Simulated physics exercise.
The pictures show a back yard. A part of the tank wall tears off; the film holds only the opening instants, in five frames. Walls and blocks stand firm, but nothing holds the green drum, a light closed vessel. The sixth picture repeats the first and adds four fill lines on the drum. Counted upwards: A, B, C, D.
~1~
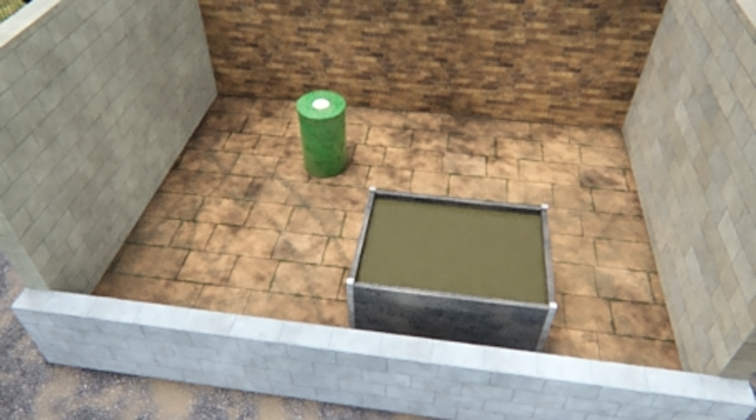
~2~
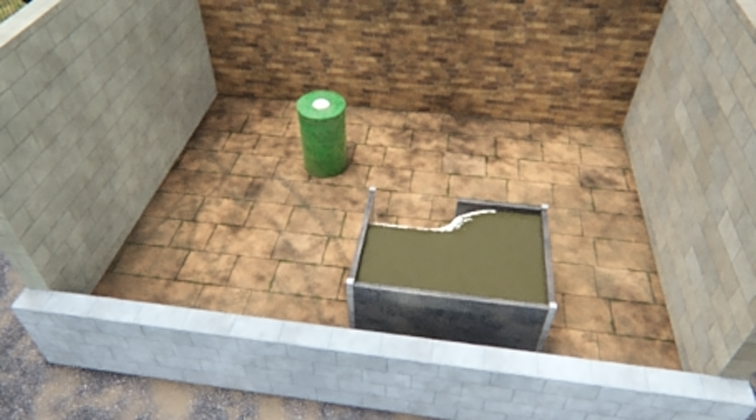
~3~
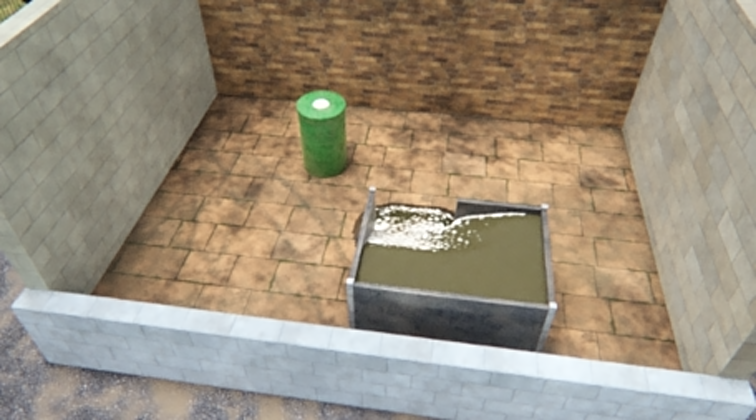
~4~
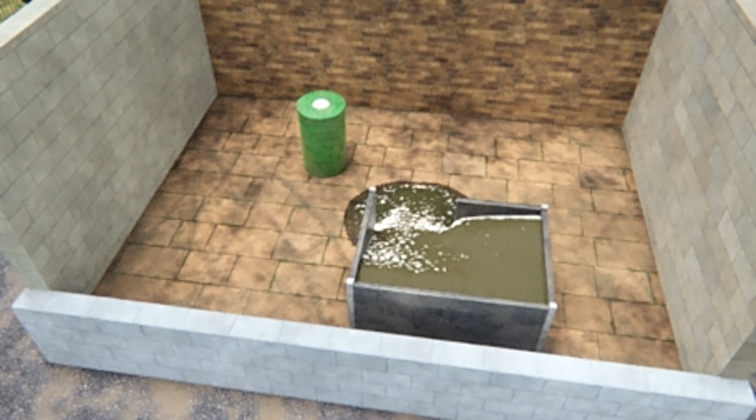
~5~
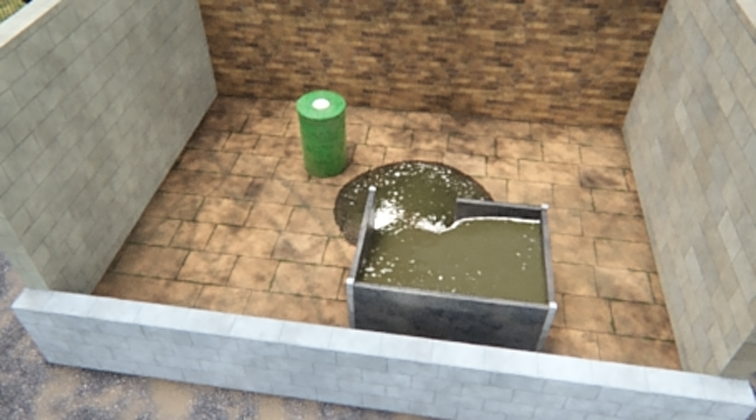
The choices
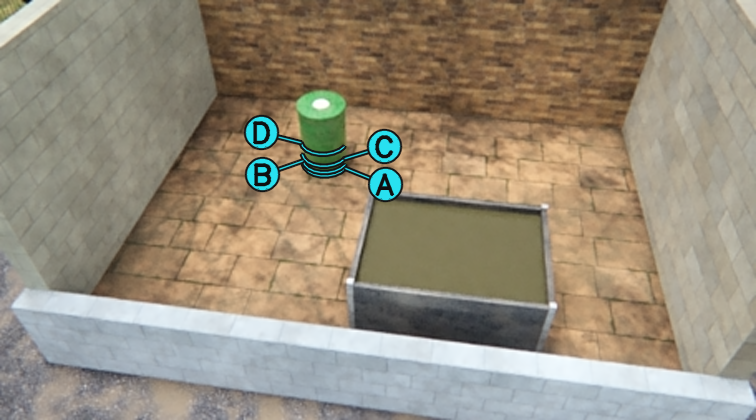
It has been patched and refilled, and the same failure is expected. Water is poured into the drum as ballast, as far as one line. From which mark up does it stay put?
Go for D.
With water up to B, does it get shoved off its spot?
Yes, it does.
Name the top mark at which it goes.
C.
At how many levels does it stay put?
One of them.
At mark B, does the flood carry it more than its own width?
Yes, it does.
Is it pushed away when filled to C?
Yes.
On the marked copy, A at (320, 175); B at (320, 172); C at (320, 166); D at (319, 154); from the bottom up A, B, C, D.
With A, it is pushed about 3 times its own width away.
With B, it is pushed about 3 times its own width away.
With C, it is pushed about half its own width away.
With D, it does not move.
